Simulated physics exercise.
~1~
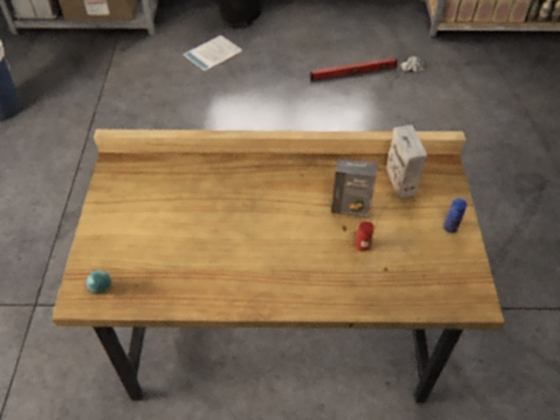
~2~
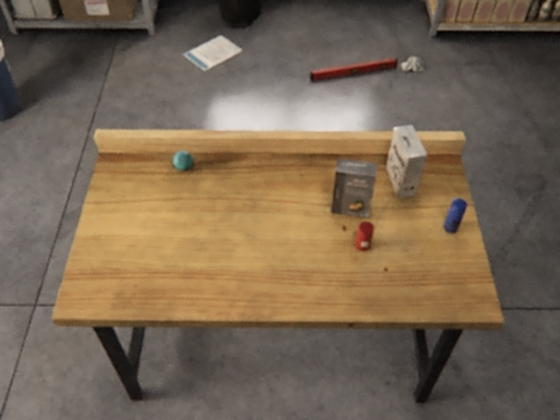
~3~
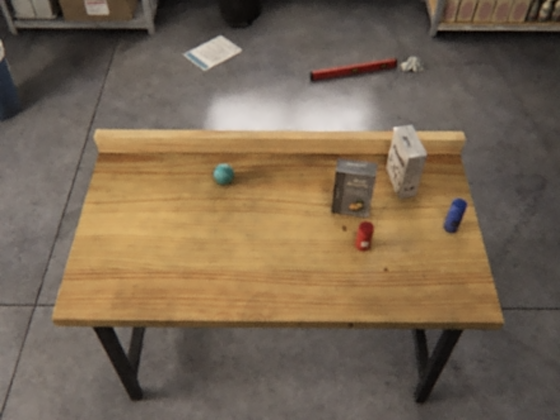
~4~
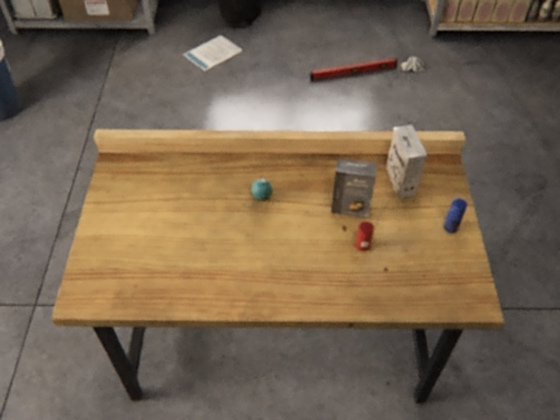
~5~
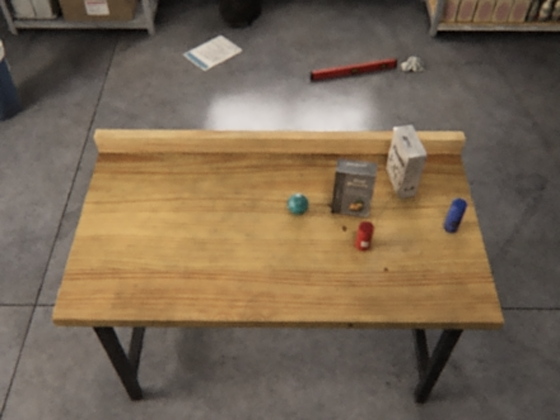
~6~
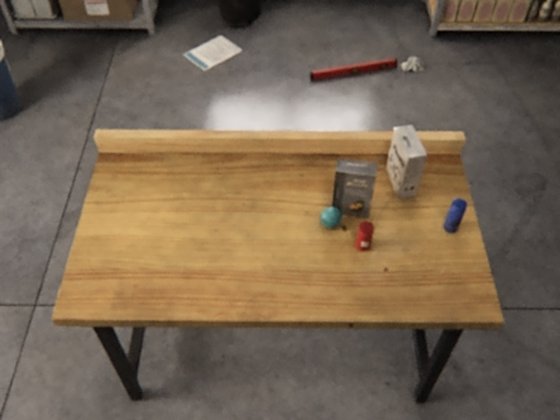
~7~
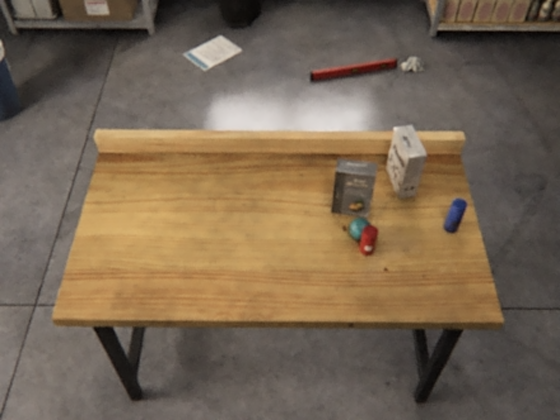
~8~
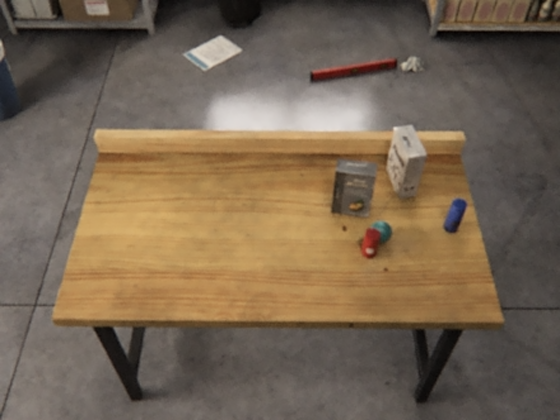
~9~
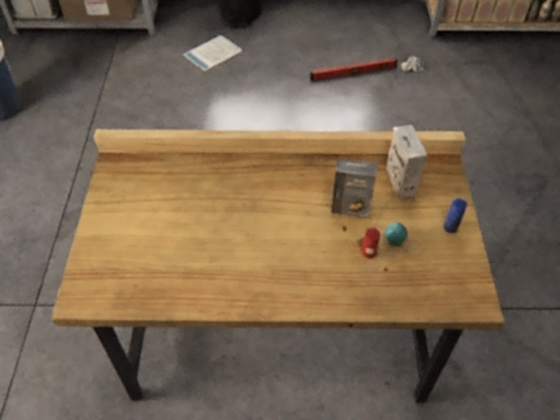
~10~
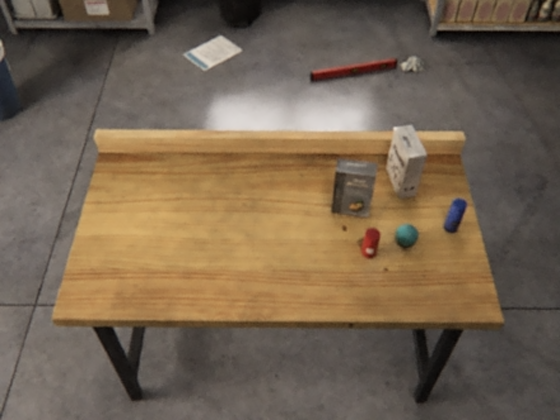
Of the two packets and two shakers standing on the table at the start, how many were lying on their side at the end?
None of them were lying down. Both packets and both shakers were still upright, and the red shaker had only shifted slightly.
A turquoise ball rolled up the wooden table to the back rail, came off it toward the right, passed in front of the grey packet and nudged the red shaker slightly, ending between the red and blue shakers with both still upright.
